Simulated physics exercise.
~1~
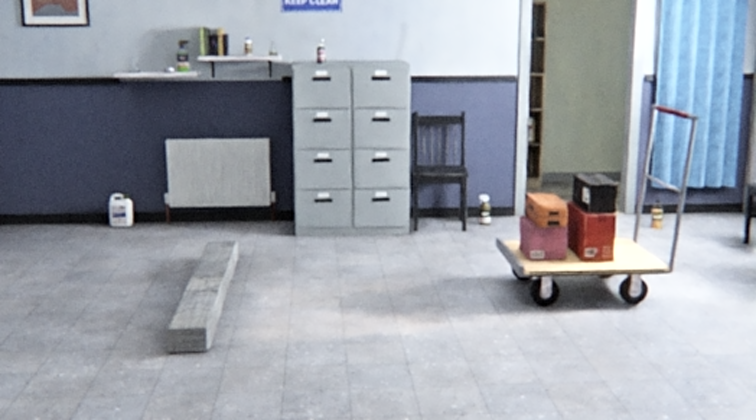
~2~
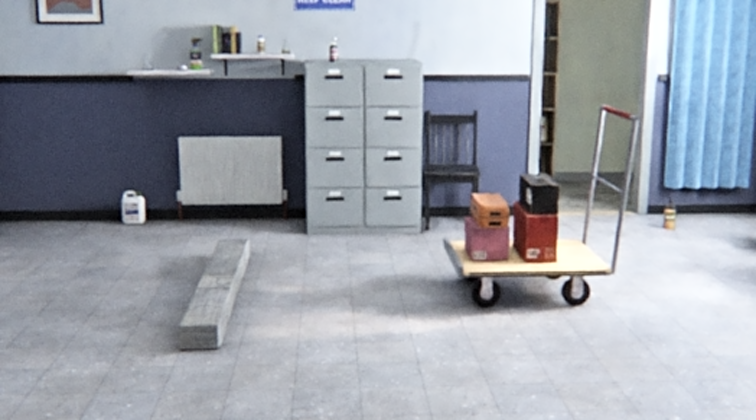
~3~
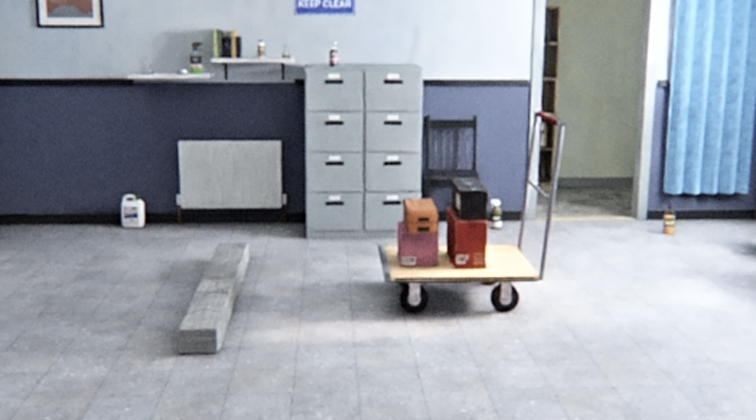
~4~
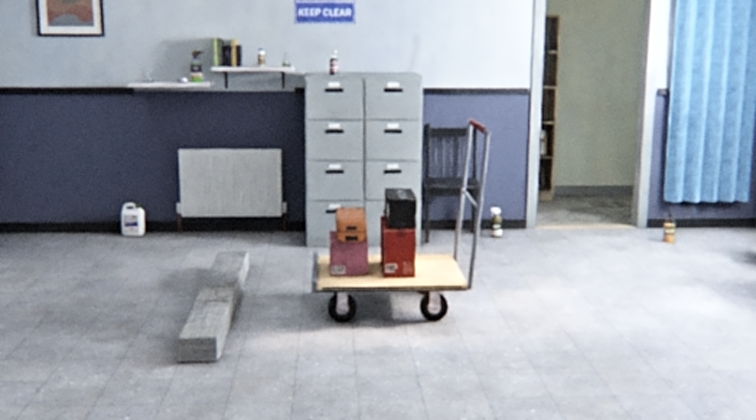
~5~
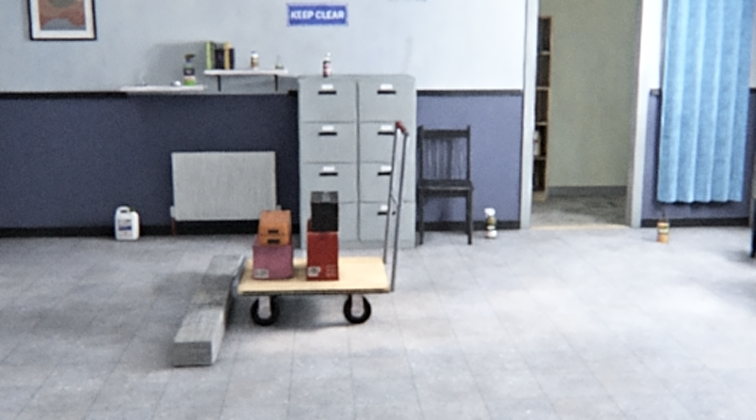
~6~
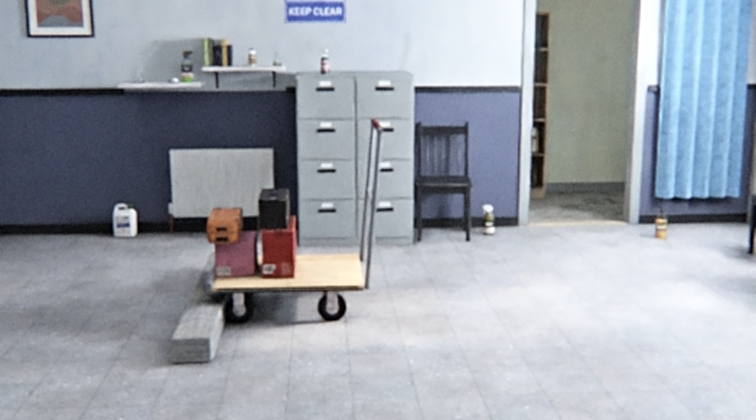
A flat trolley with a tall handle rolls left across the tiled floor of a room with filing cabinets, a radiator and a dark chair along the back wall. It carries an orange suitcase on top of a pink parcel, and a black carton on top of a red parcel. The trolley passes in front of the chair and the cabinets, heading for a long grey kerb lying on the floor. It reaches the kerb, and the stacked load shifts toward the front of the deck. At the end, all four pieces are still aboard, with the red parcel upright.
